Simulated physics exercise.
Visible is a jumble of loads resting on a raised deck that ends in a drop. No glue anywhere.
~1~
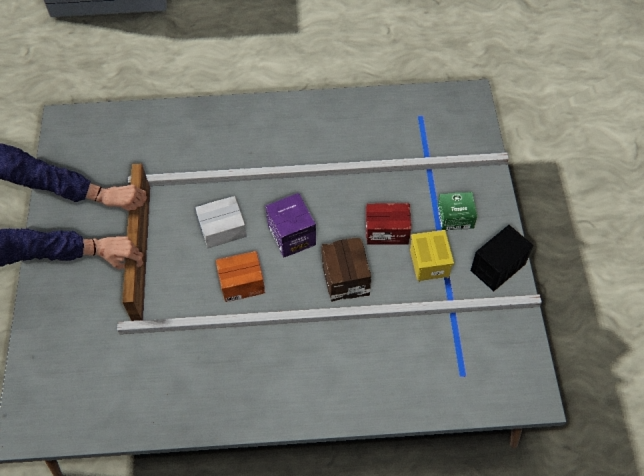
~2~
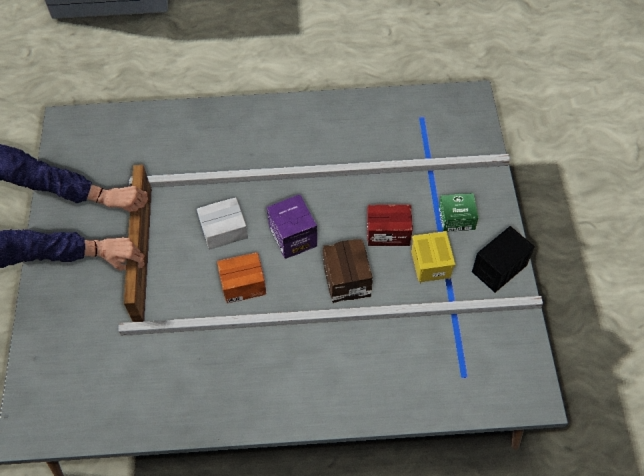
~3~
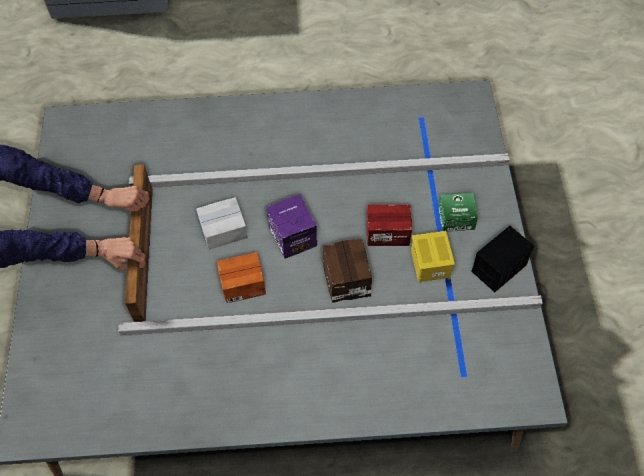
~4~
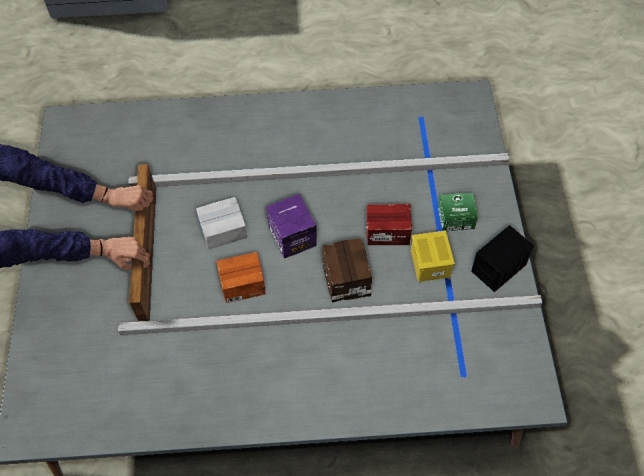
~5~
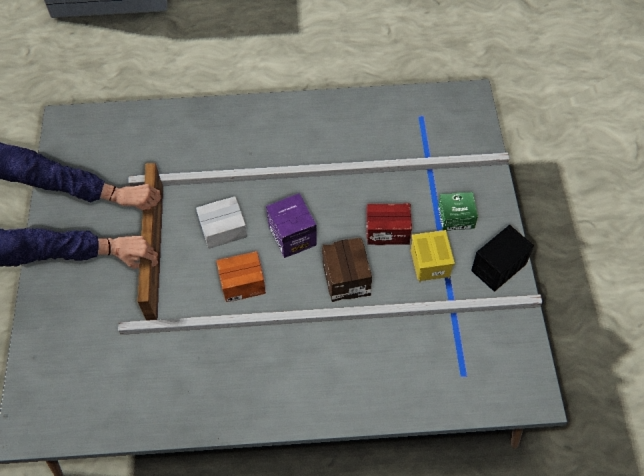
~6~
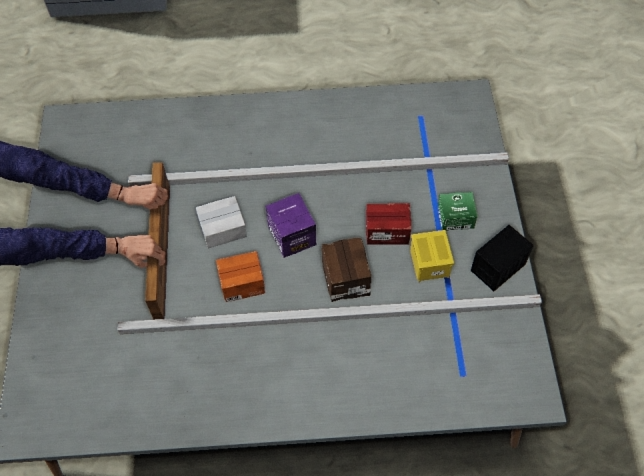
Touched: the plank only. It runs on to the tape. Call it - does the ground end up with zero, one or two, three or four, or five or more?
The ground ends up with three or four.
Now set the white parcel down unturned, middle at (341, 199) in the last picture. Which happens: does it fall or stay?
It does not fall.
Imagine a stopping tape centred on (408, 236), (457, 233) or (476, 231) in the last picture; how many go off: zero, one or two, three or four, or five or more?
One or two; three or four; at least five.
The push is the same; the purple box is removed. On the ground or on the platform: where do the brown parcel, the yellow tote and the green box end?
The brown parcel is still there. The yellow tote is gone. The green box is gone.
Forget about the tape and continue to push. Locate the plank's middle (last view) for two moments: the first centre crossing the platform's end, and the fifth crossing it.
Roughly (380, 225) and then roughly (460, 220).
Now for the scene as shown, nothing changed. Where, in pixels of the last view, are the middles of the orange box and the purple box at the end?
Listed as asked: First (468, 265), and then (500, 216).
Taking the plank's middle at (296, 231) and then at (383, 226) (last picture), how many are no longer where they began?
First position 5; second position 8.
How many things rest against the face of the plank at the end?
In contact: 2.
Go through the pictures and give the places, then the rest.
Black crate (501, 258); green box (457, 211); yellow tote (431, 256); plank (137, 241); tape (440, 234), in the first picture.
Green box (458, 213); brown parcel (347, 271), in the second picture.
Yellow tote (432, 257); white parcel (222, 223), in the third picture.
Black crate (502, 259); orange box (242, 278), in the fourth picture.
Green box (458, 212); red parcel (389, 224), in the fifth picture.
Black crate (502, 258); green box (457, 211); yellow tote (431, 256); plank (159, 240); tape (440, 234), in the sixth picture.
Early on, none off yet; black crate at rest near (502, 258); green box at rest near (457, 211); yellow tote at rest near (431, 256).
A while later, none off yet; black crate at rest near (502, 258); green box travelled about its own width near (480, 210); yellow tote travelled a little near (447, 255).
Finally, the number that fall off is three or four; lost, red parcel, yellow tote, green box and black crate.
